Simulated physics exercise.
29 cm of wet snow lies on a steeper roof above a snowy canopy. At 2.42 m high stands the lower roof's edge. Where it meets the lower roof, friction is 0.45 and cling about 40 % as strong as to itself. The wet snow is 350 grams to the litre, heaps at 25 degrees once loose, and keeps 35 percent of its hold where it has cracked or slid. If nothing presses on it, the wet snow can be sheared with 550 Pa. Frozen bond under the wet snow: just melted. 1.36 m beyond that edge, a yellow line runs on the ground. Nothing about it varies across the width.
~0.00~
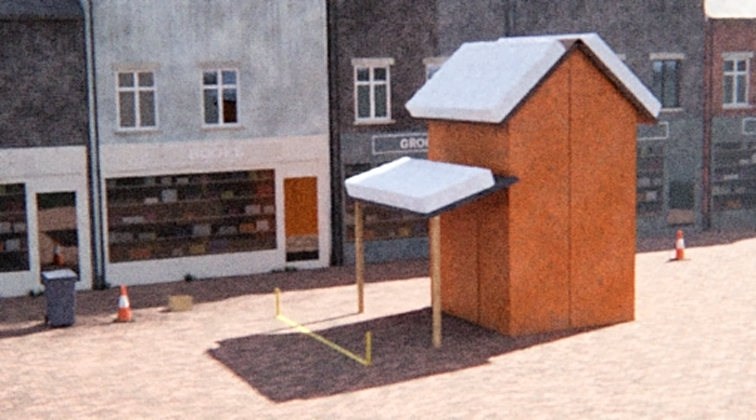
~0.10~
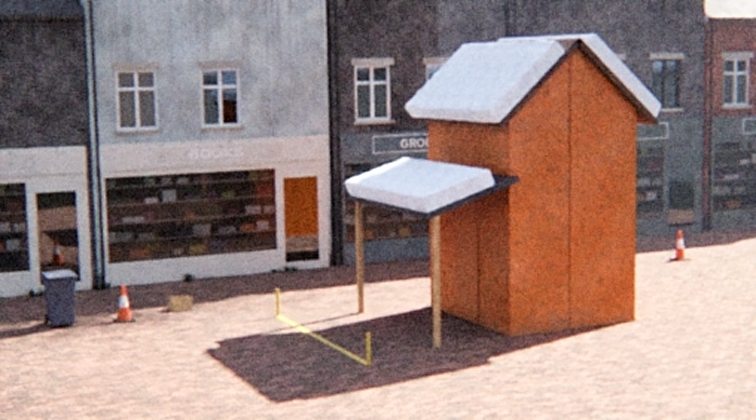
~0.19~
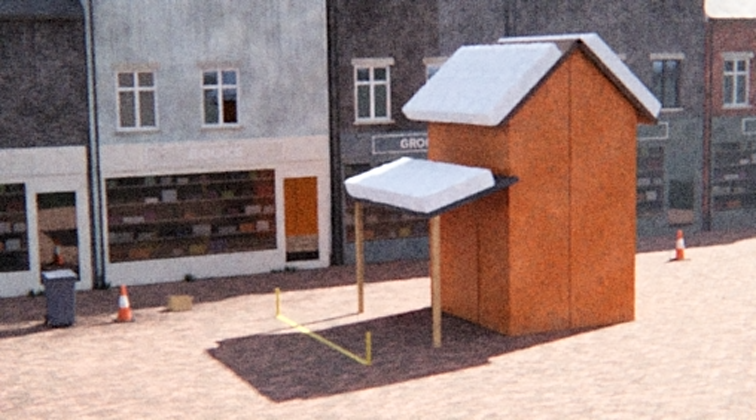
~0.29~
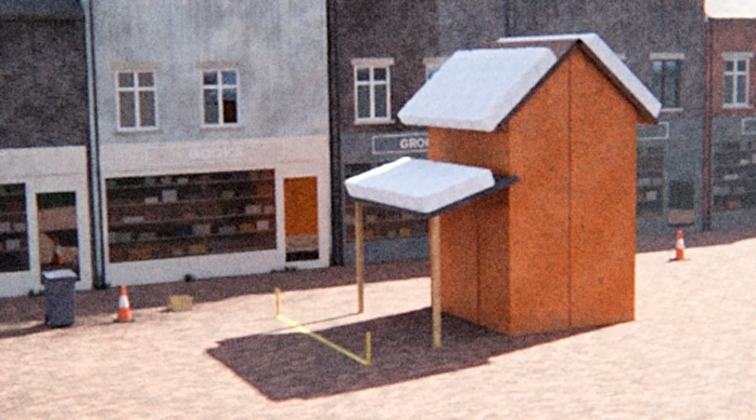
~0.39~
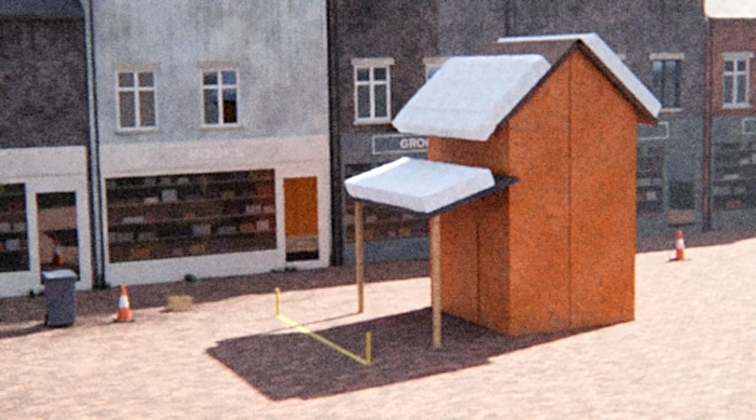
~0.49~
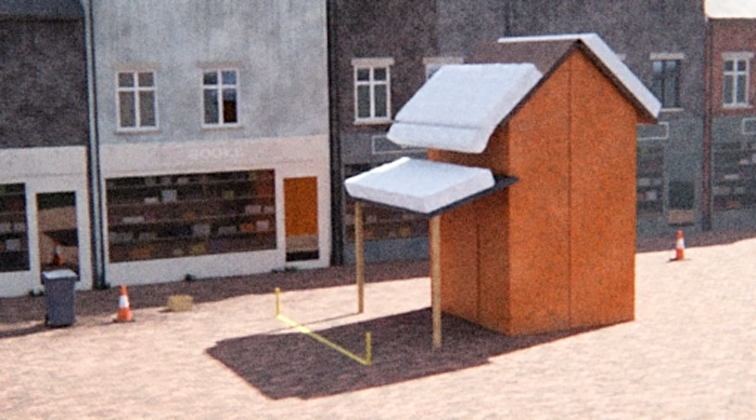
A thick white slab of snow slides slowly down the left slope of the tall orange building's roof, baring a brown strip below the ridge. The building stands right of centre in a paved square, seen from slightly above, with a snow-covered lean-to on posts, a yellow ground line, orange cones and grey shopfronts behind. The slab pushes out over the eave and creases near its lower edge, while the camera stays still.
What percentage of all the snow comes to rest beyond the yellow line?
About 45 %.
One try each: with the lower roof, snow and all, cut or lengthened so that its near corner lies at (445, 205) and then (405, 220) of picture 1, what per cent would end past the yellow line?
The first try gives 45 percent and the second gives 40 percent.
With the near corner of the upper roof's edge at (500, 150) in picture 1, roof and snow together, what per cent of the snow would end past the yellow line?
Roughly 25 per cent.
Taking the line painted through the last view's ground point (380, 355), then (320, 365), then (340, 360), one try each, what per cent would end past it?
I'd guess near 55 %, then near 25 %, and near 40 % on the last try.
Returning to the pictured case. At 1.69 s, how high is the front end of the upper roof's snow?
I'd say around 0.0 metres.
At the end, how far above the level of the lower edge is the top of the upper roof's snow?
It ends up some 0.7 m higher than the lower edge.
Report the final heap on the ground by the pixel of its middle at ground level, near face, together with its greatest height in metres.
Middle near (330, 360); height roughly 0.3 m.
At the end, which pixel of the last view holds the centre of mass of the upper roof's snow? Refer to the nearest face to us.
Approximately at pixel (337, 328).
After 1.04 s, none is below the lower edge and 0 % is past the line.
After 1.69 s, 64 % is below the lower edge and 37 % is past the line.
After 2.35 s, 67 % is below the lower edge and 45 % is past the line.
After 3.00 s, 67 % is below the lower edge and 45 % is past the line.
After 3.10 s, 67 % is below the lower edge and 45 % is past the line.
